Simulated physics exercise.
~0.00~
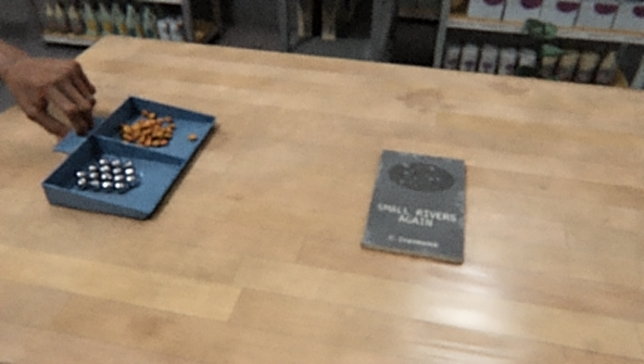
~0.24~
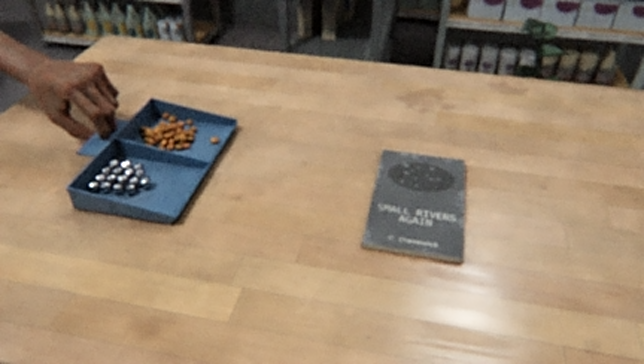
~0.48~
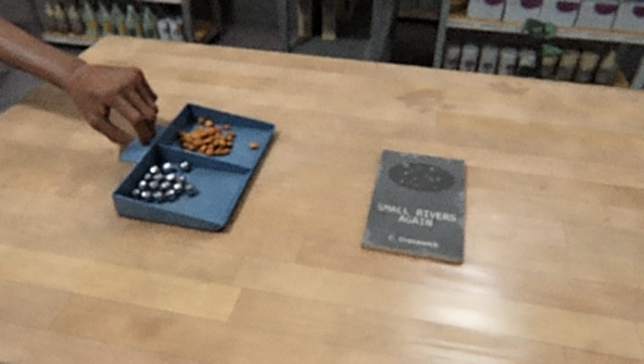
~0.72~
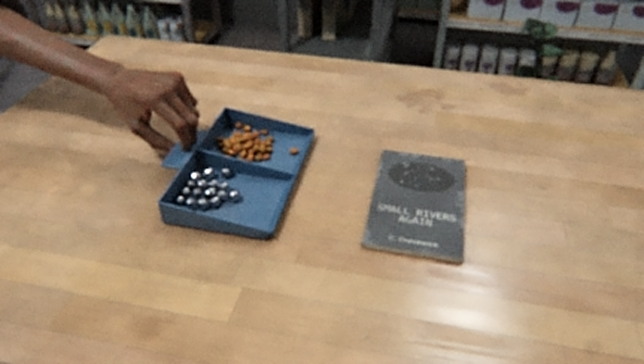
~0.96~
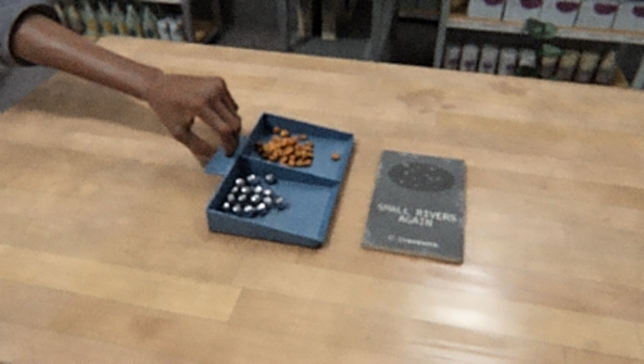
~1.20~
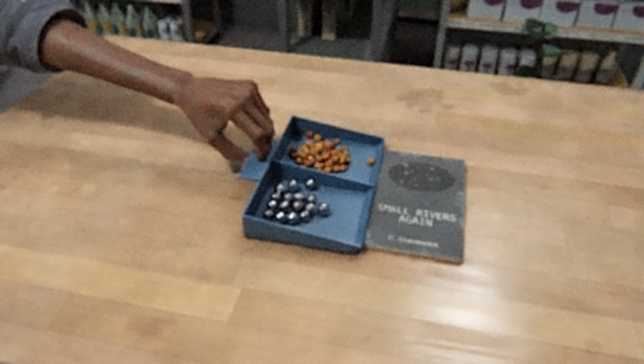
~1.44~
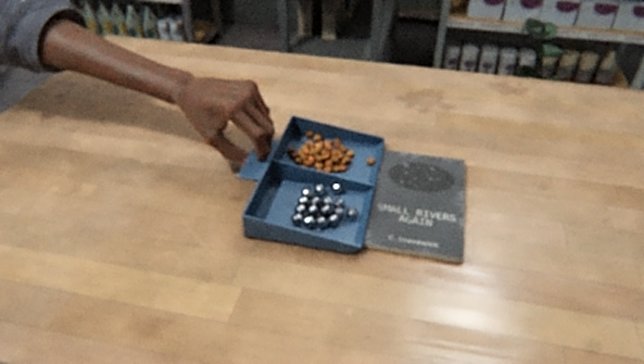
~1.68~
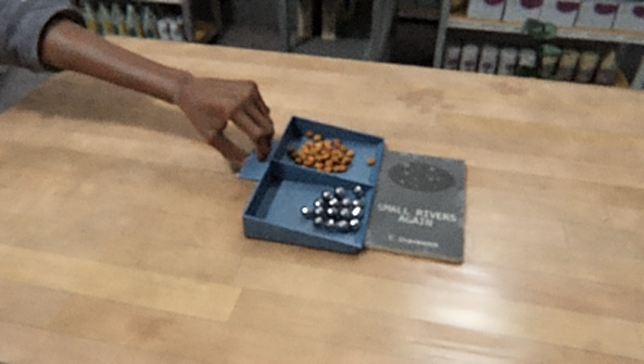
A blue divided tray holding shiny metallic balls and orange-brown pieces slides right across a wooden table, pushed by a hand, until it stops against a thin dark book. The balls then roll towards the tray's right side and stay inside, while the orange-brown pieces remain in place.
